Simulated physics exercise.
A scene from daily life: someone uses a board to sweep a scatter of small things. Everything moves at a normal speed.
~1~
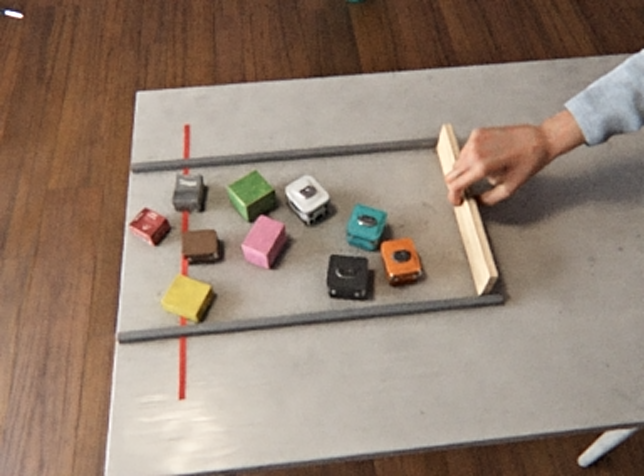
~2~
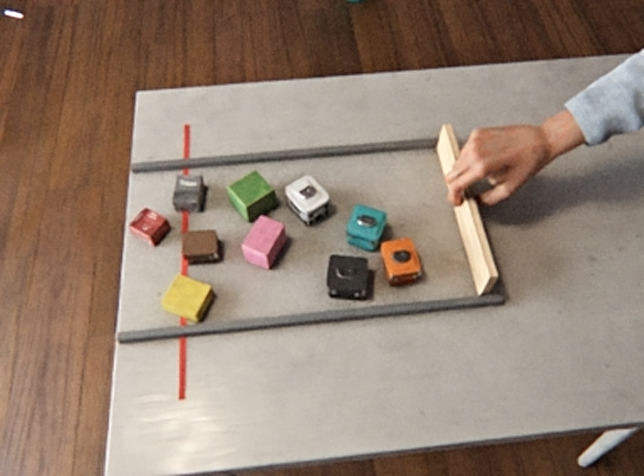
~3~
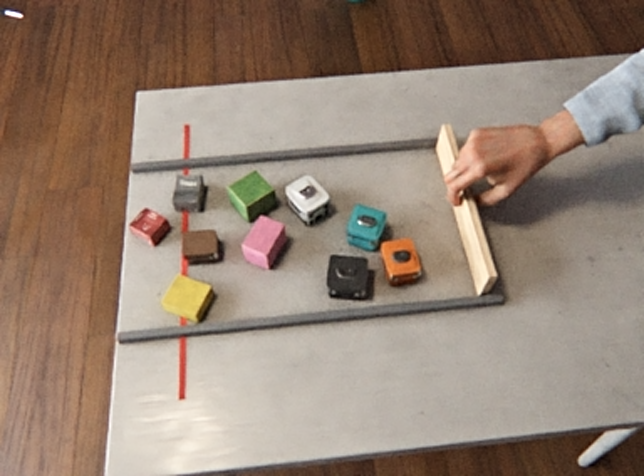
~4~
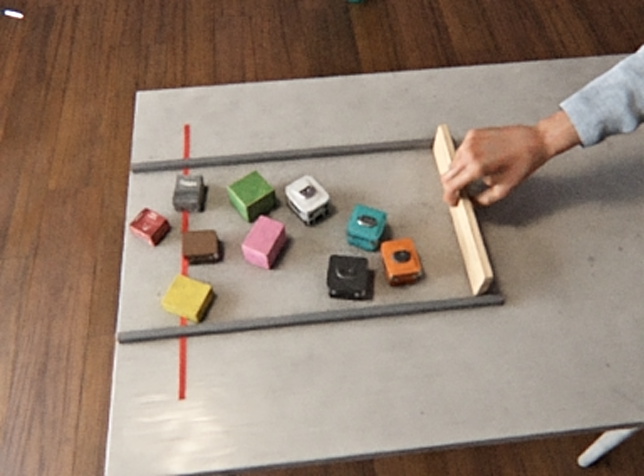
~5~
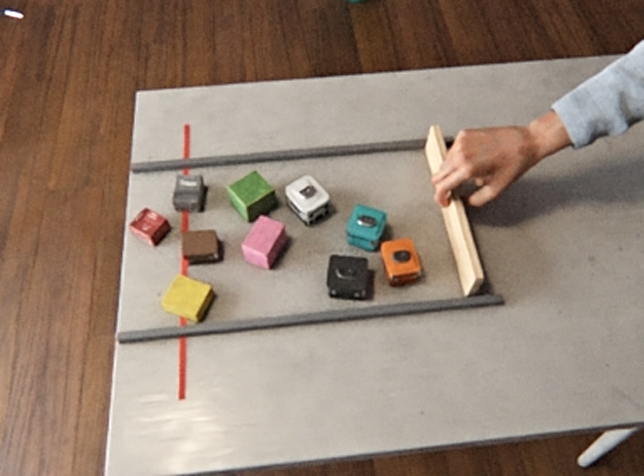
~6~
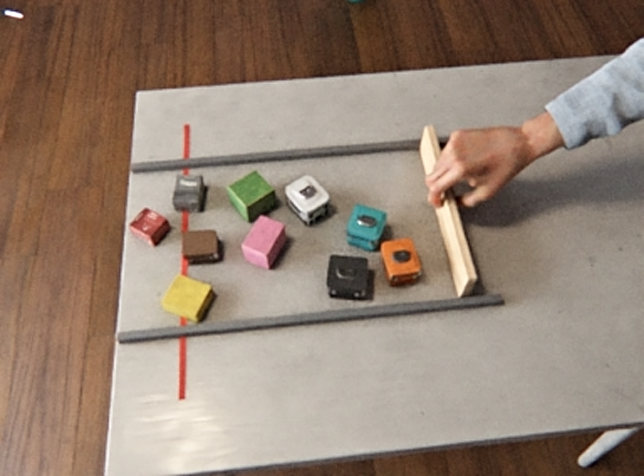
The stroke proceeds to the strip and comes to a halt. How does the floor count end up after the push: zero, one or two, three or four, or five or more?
I predict the table will shed three or four pieces.
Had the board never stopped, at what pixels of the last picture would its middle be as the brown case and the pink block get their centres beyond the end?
First it's close to (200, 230), next close to (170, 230).
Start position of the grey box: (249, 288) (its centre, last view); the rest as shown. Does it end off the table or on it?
From that start, the object then does not stay.
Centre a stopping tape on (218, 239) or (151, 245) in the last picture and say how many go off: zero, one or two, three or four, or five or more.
Taking the two places in turn, it's none at all; five or over.
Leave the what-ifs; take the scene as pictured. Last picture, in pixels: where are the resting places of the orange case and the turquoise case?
Final spots - orange case (166, 284), turquoise case (166, 251).
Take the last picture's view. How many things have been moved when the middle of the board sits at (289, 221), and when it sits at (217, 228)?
So 6, and at the other place 10.
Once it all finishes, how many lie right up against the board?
I count 3 of them.
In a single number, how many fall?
The number that fall is 4.
A little later, none off yet; red box at rest near (150, 227); grey box at rest near (189, 193); yellow block at rest near (188, 298).
When it is over, the number that fall off is three or four; down, brown case, yellow block, grey box and red box.
